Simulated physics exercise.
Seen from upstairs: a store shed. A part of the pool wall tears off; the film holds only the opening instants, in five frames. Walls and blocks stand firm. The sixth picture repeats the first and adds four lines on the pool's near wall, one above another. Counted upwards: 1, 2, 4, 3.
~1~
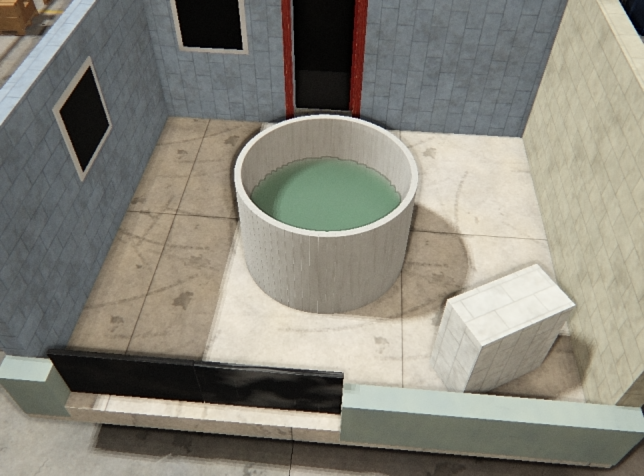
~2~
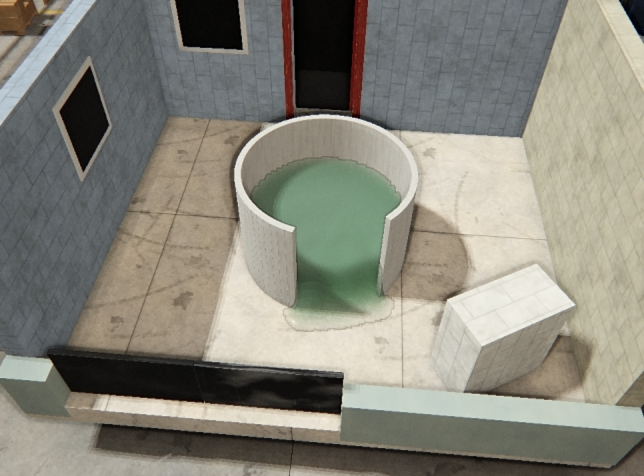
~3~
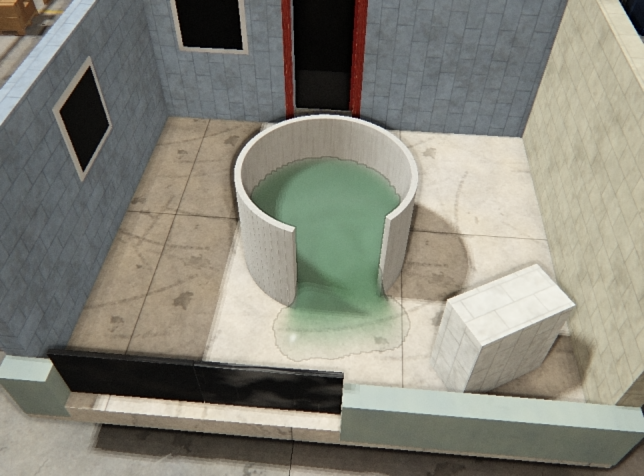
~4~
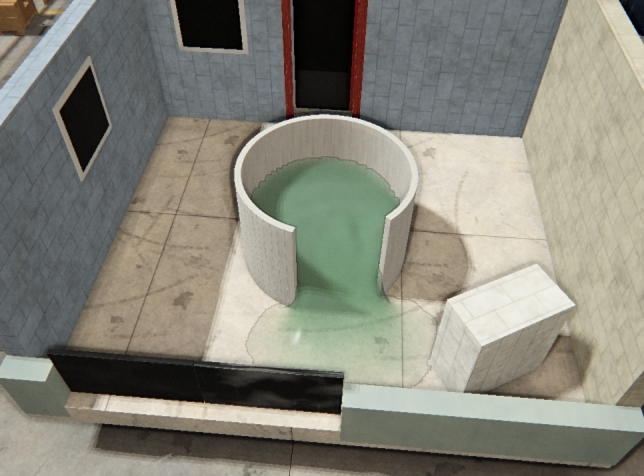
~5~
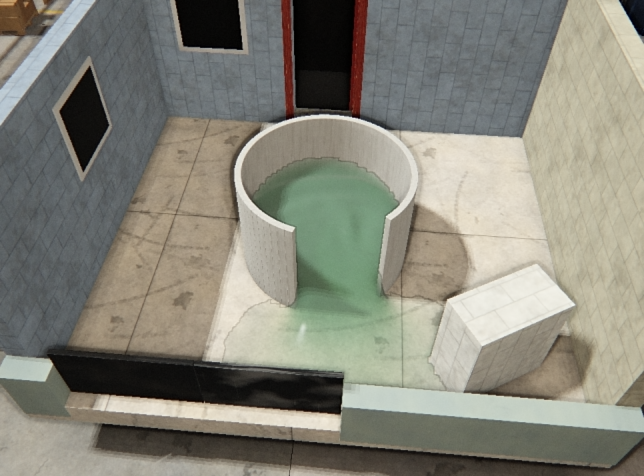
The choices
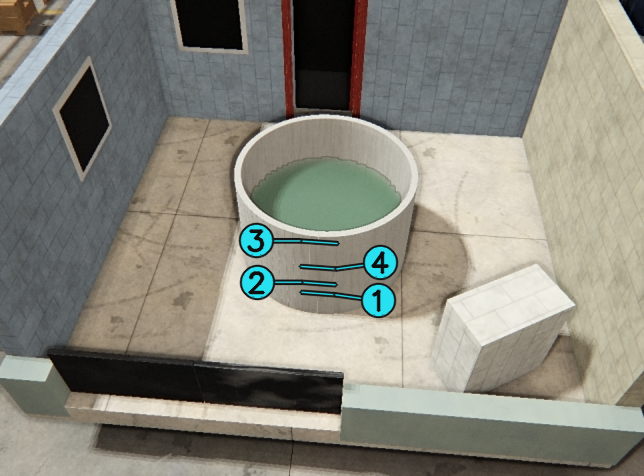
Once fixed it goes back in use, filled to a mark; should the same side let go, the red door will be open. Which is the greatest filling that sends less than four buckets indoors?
Level 4.
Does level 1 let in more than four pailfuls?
No, not at all.
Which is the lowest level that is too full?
That is level 3.
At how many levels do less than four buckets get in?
Three.
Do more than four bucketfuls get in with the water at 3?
Yes, that goes wrong.
On the marked copy, 1 at (318, 293); 2 at (318, 283); 3 at (318, 242); 4 at (318, 267); from the bottom up 1, 2, 4, 3.
For level 1, nothing gets over.
For level 2, nothing gets over.
For level 3, about 11 bucketfuls get in.
For level 4, a bucket or two gets in.
